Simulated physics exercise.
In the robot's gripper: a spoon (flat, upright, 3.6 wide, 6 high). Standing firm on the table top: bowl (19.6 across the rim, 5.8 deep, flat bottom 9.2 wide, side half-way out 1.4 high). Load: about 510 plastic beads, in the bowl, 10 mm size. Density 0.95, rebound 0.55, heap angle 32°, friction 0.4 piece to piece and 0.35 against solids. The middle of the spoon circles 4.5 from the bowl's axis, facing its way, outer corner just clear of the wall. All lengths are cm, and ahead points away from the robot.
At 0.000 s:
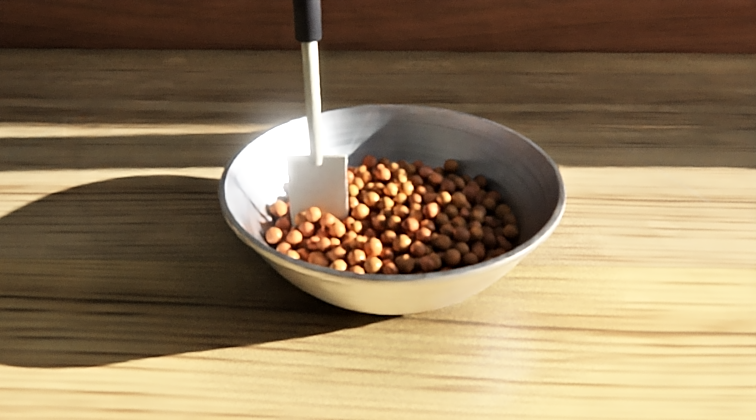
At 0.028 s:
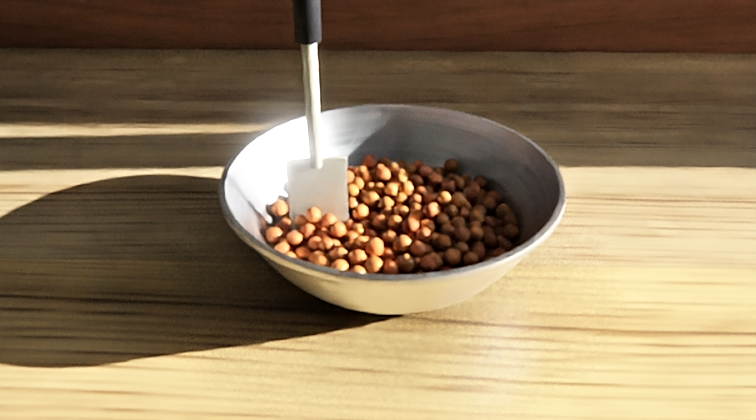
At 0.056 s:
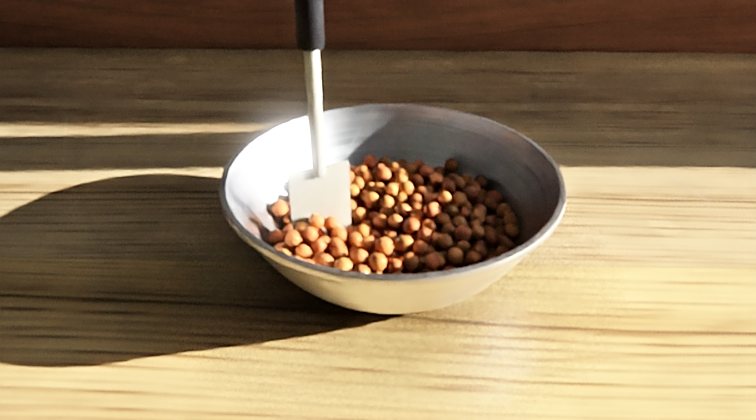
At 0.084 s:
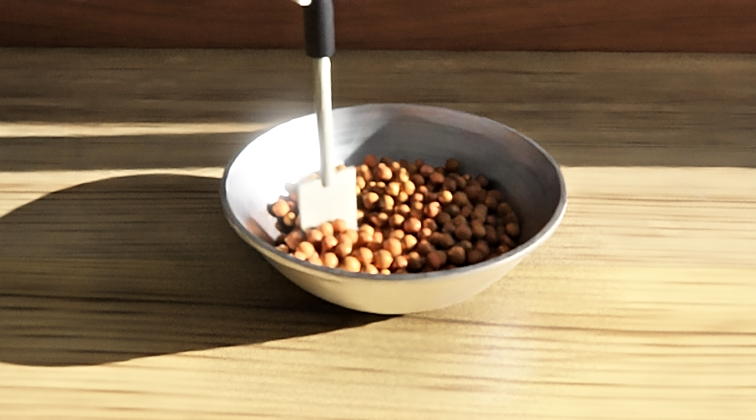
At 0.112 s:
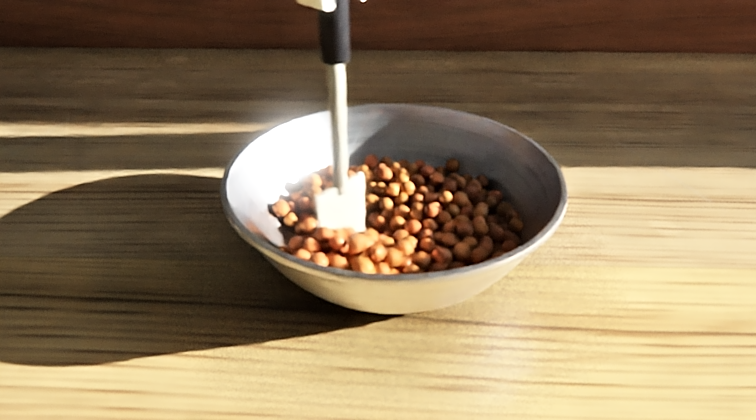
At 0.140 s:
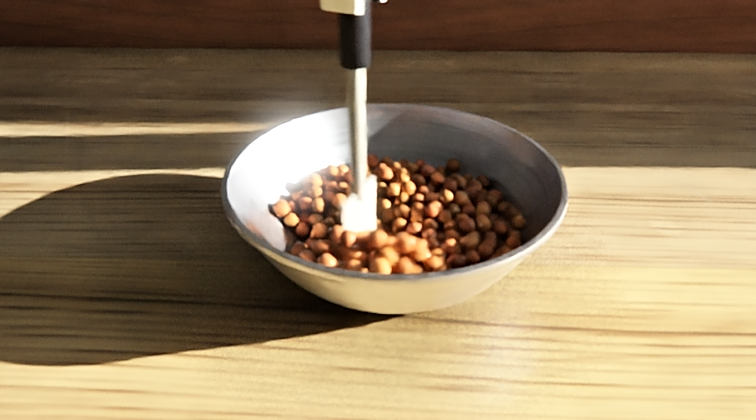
On a sunlit wooden table top, a black-handled spatula pushing through orange-brown beads in a metal bowl, moving rightward and turning edge-on.
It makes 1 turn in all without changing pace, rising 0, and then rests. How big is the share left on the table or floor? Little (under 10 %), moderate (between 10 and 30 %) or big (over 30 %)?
Share on the table or floor: Little (under 10 %).
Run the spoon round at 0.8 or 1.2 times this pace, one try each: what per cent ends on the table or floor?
Some 0 and 5 per cent.
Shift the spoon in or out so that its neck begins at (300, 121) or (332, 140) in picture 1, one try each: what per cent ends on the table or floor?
About 10 and 0 per cent.
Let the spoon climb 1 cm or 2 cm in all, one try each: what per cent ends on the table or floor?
About 0 and 0 per cent.
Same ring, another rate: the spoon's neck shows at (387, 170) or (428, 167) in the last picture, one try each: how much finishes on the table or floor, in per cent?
Some 10 and 30 per cent.
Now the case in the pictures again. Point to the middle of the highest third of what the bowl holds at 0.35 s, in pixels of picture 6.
Near (483, 179).
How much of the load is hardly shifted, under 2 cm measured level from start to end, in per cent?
Roughly 5 per cent.
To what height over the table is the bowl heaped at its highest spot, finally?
Roughly 6.0 cm.
By 0.35 s, 179° round, highest piece 7 above the table; 509 in the bowl, 1 on the table or floor, 2 in flight or on the tool.
By 0.56 s, 292° round, highest piece 7 above the table; 500 in the bowl, 7 on the table or floor, 5 in flight or on the tool.
By 0.87 s, 0° round, highest piece 6 above the table; 491 in the bowl, 21 on the table or floor.
By 1.57 s, 0° round, highest piece 6 above the table; 491 in the bowl, 21 on the table or floor.
Final count, 491 in the bowl, 21 on the table or floor. That is 4 % on the table or floor.
